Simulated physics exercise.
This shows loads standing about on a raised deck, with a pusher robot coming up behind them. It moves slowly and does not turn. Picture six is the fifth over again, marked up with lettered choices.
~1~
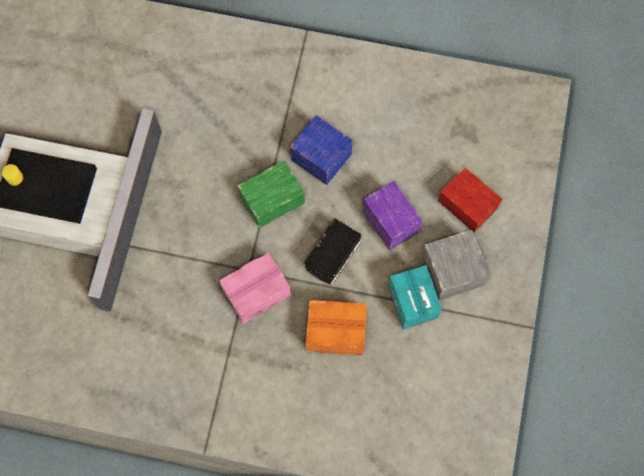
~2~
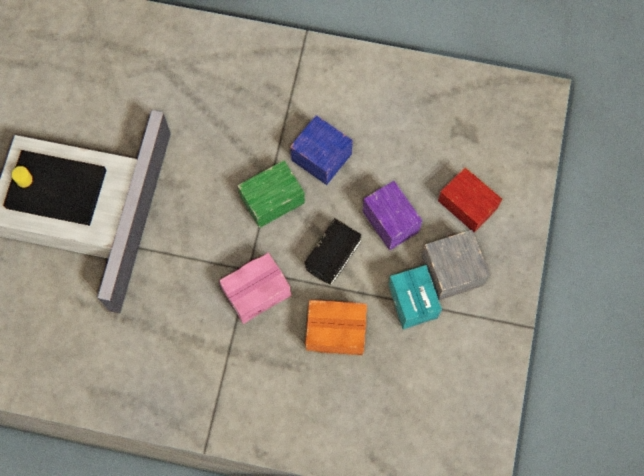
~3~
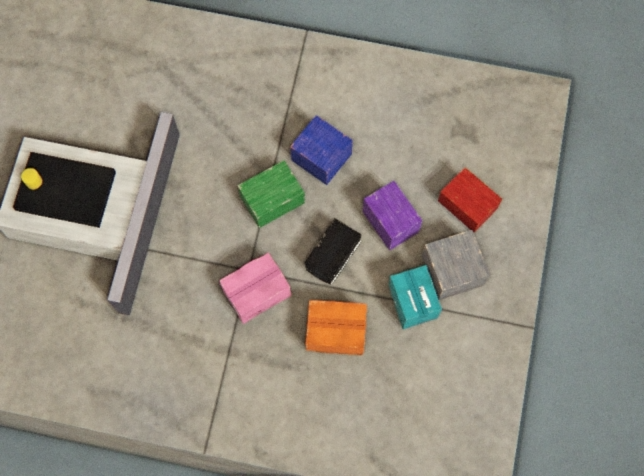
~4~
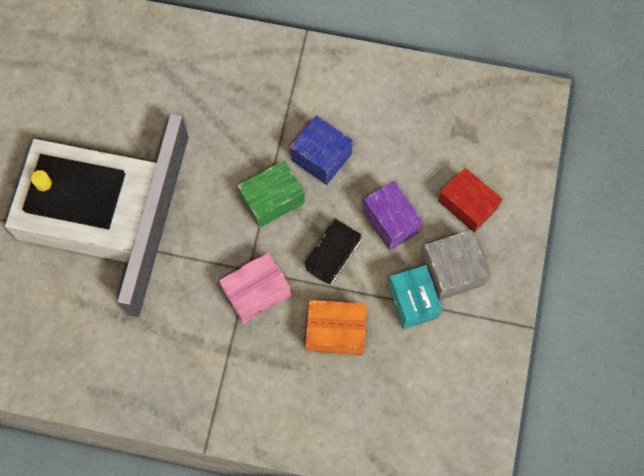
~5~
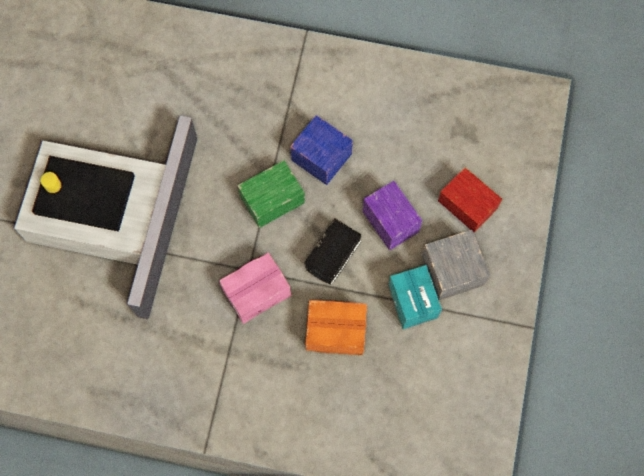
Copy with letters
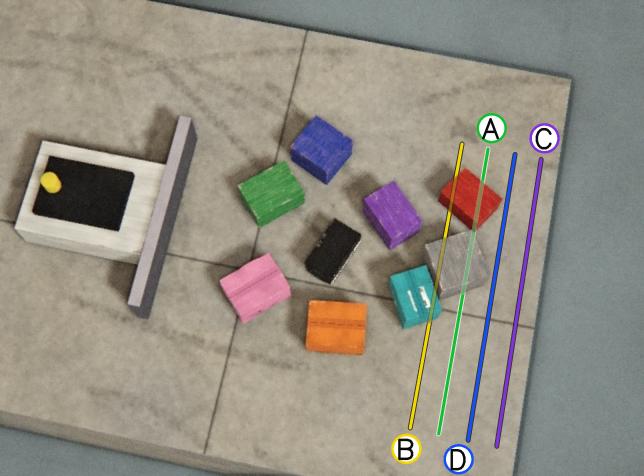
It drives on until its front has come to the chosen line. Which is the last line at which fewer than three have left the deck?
The farthest such stop is A.
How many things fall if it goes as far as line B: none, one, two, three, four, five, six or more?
The count is none.
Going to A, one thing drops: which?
It is the grey crate.
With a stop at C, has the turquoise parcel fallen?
Yes.
On the copy, A at (464, 285); B at (437, 280); C at (520, 296); D at (493, 291).
On A. First, robot (197, 216); blue crate (327, 147); orange box (340, 331).
Then, robot (308, 238); grey crate (480, 272); red crate (488, 190).
Finally, robot (392, 255); grey crate over the edge; purple crate (545, 219); one fallen.
By contrast, B is within the limit but short; C drops six; D drops four.
